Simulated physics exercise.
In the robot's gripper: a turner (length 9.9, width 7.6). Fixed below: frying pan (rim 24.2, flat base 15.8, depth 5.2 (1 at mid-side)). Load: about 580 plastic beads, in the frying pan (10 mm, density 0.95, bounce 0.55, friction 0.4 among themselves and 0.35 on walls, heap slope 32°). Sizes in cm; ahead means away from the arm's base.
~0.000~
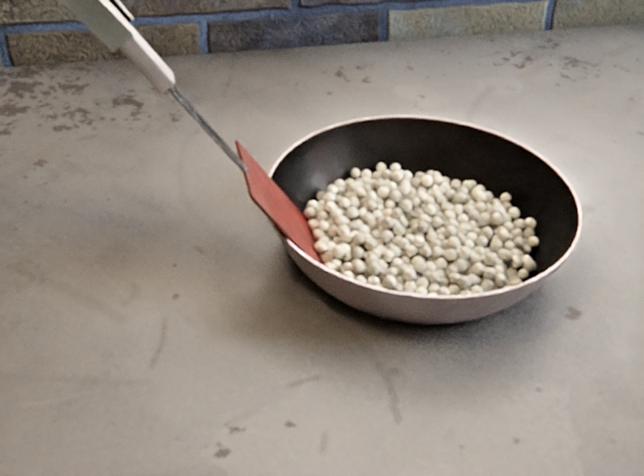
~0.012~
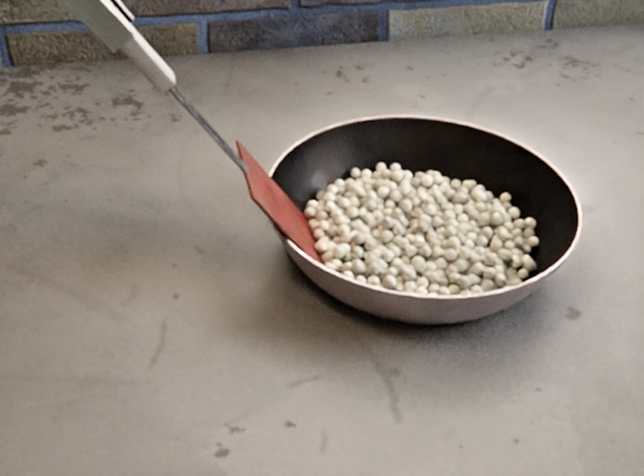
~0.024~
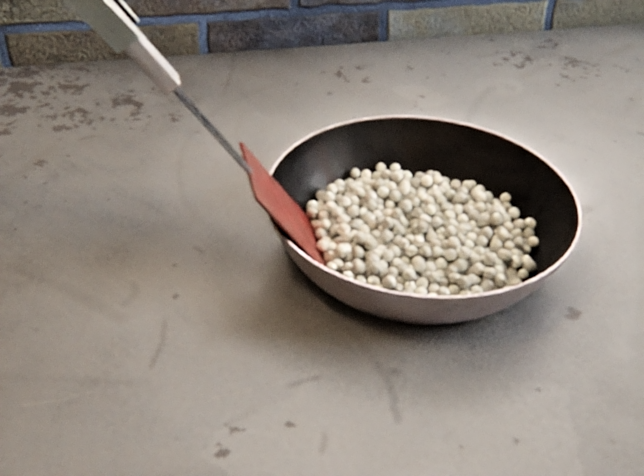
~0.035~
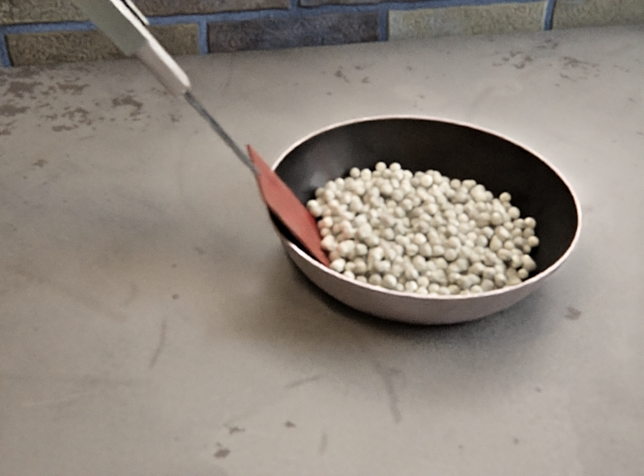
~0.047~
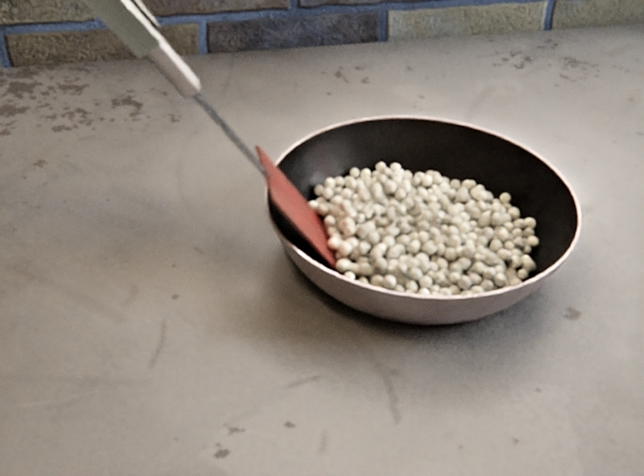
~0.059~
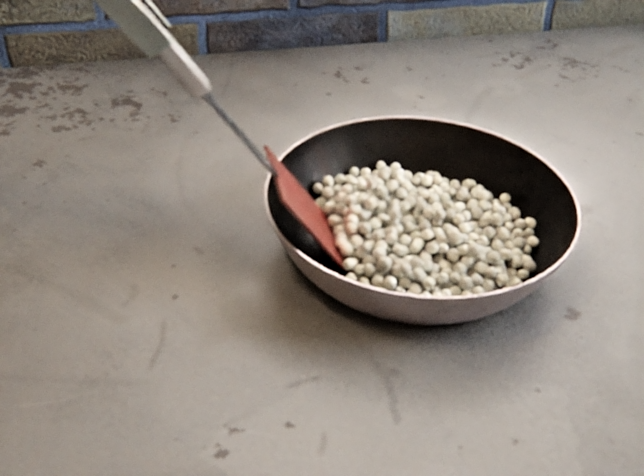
A red spatula on a pale handle, held from the upper left by a mostly unseen gripper, slides slowly to the right inside a pan, nudging the near edge of the heap slightly inward while the camera stays still. The dark-lined, light-rimmed pan sits right of centre, holding many small whitish beads. The setting is a worn grey countertop before a brick wall, seen from slightly above.
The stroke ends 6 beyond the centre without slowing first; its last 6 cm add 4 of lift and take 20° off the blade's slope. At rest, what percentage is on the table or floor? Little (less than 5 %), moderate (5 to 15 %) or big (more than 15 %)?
Share on the table or floor: Little (less than 5 %).
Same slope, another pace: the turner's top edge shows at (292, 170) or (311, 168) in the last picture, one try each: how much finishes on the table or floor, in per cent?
About 5 and 15 per cent.
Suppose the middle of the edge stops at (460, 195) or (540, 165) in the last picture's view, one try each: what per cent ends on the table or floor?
About 0 and 20 per cent.
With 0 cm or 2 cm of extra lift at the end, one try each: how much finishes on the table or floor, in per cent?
Some 0 and 0 per cent.
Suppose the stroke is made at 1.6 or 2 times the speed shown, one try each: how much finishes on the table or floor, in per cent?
About 5 and 15 per cent.
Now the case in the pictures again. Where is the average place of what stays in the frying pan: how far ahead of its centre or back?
Some 3.5 cm ahead.
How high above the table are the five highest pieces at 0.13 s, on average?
About 5 cm.
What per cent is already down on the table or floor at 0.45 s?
Roughly 0 per cent.
After 0.13 s, sloping 56°, highest piece 6 above the table; 582 in the frying pan.
After 0.21 s, sloping 47°, highest piece 5 above the table; 582 in the frying pan.
After 0.45 s, sloping 36°, highest piece 5 above the table; 582 in the frying pan.
After 1.50 s, sloping 36°, highest piece 5 above the table; 582 in the frying pan.
At rest, 582 in the frying pan. That is 0 % on the table or floor.
